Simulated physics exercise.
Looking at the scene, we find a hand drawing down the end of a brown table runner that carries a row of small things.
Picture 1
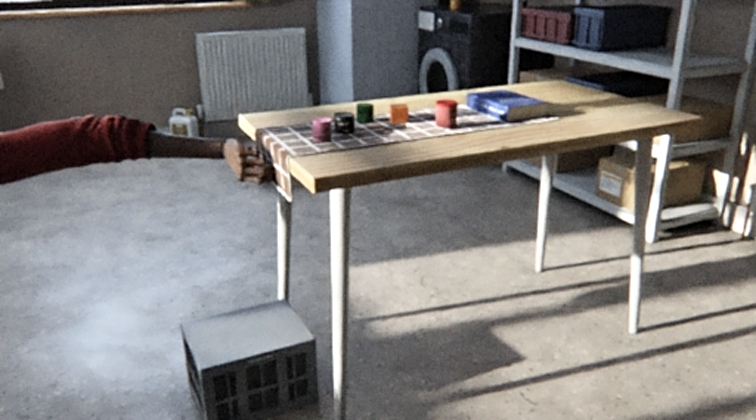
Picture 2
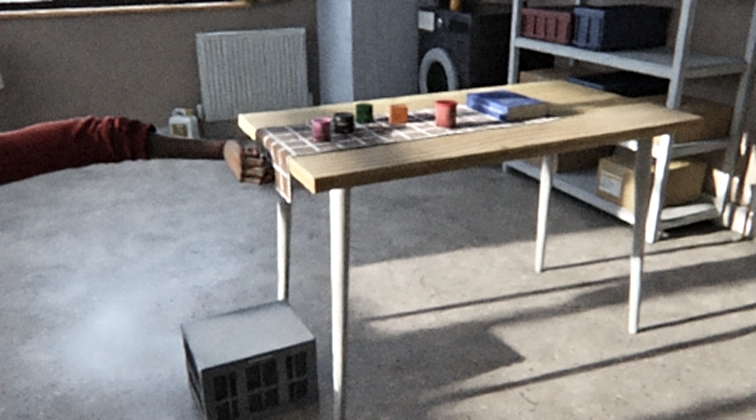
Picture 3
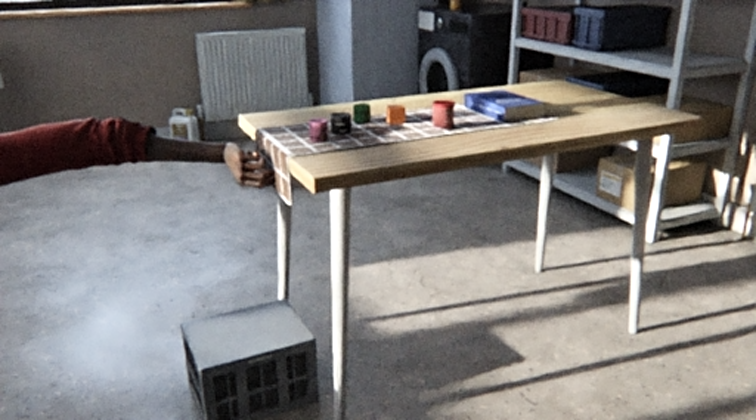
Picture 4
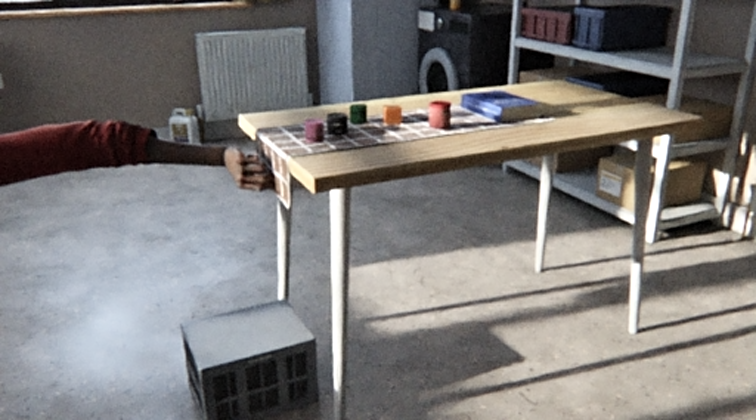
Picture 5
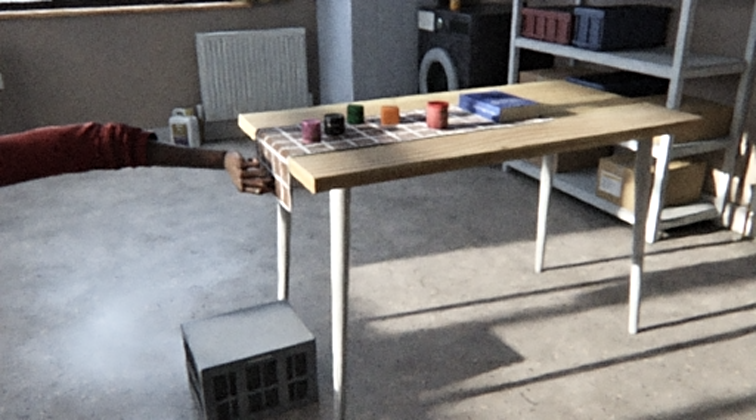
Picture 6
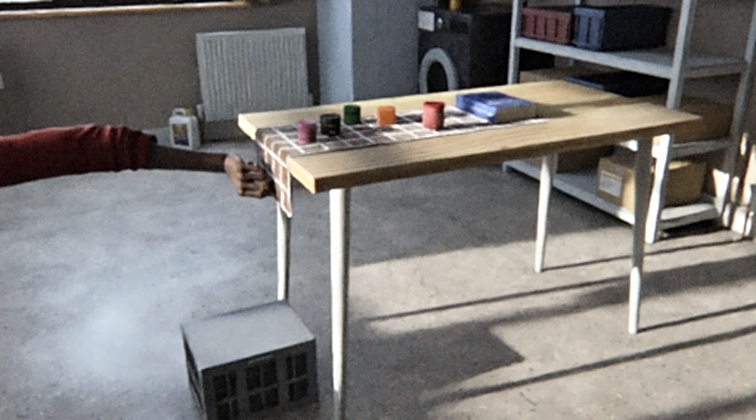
In a room with a concrete floor, a hand in a red sleeve slowly pulled a brown runner down at the table's left end, and the small pots on it slid slightly left.
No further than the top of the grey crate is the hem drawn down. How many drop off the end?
The tally of things that come off will be four.
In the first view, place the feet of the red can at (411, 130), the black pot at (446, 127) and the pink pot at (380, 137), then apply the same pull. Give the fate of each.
The red can? It tips off. The black pot stays where it is, and the pink pot tips off.
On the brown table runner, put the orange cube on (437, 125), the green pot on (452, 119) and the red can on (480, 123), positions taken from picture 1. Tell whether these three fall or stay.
Result - the orange cube stays put, the green pot stays put, and the red can stays put.
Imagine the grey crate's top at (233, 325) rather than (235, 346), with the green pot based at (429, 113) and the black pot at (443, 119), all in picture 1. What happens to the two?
The green pot stays aboard, and the black pot stays aboard.
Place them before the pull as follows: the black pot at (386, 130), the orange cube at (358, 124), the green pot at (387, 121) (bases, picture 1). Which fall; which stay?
Black pot gone, orange cube gone, green pot gone.
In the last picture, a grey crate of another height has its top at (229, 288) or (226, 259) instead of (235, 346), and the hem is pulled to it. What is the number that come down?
2 and 1.
Early on, hem near (276, 256); pink pot gone.
Midway, hem near (277, 299); pink pot, black pot and green pot gone.
Finally, hem on the crate; pink pot, black pot, green pot and orange cube gone. Over the edge go four.
